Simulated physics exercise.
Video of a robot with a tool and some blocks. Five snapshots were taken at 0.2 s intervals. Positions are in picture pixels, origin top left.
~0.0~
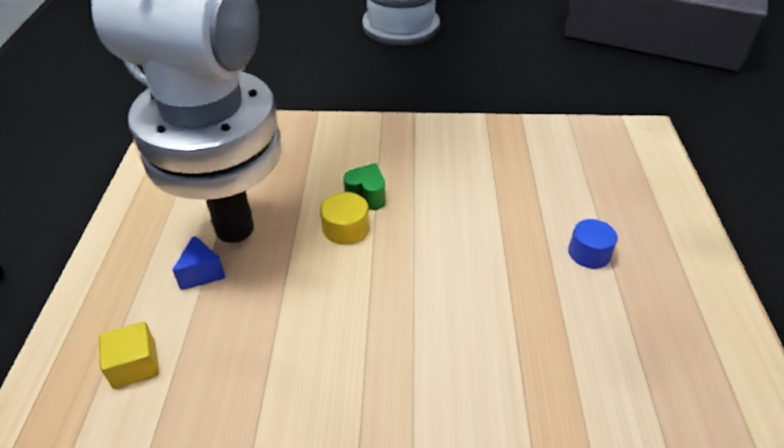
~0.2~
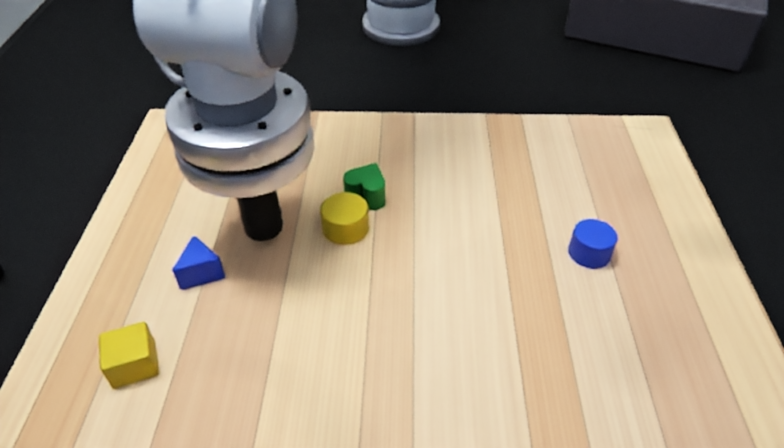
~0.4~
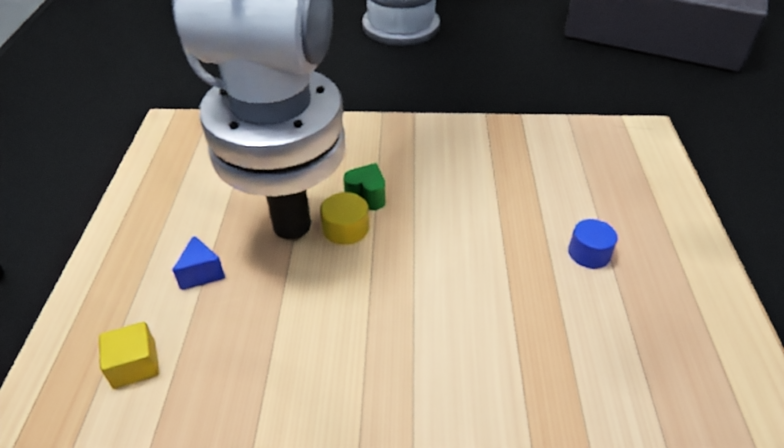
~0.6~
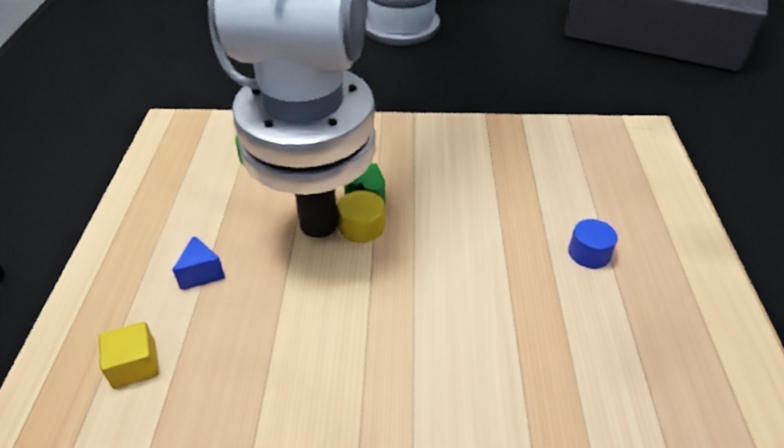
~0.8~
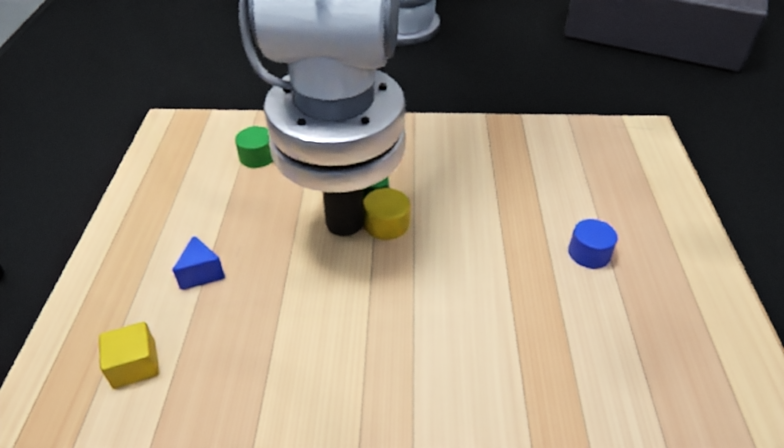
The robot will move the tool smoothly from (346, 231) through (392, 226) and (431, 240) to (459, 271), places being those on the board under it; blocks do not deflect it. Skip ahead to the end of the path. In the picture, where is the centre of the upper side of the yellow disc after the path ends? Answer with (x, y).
My estimate: (454, 192).
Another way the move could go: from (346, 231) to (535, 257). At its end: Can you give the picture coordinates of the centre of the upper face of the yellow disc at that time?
The centre of its top will be at (447, 193).
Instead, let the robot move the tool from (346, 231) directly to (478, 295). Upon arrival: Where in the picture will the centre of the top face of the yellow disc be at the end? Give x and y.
I expect it at (411, 204).
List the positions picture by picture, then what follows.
In the first frame, tool's lower end (235, 230); green heart (366, 176); yellow disc (344, 207).
In the second frame, tool (264, 228); blocks still.
In the third frame, tool (292, 227); blocks still.
In the fourth frame, tool (319, 225); yellow disc (361, 205).
In the fifth frame, tool (345, 224); green heart hidden; yellow disc (386, 202).
The first path, step by step. One third of the way, tool (393, 219); yellow disc (432, 194).
Two thirds of the way, tool (433, 234); yellow disc (454, 192).
At the end, tool (460, 264); green heart still; yellow disc (454, 192).
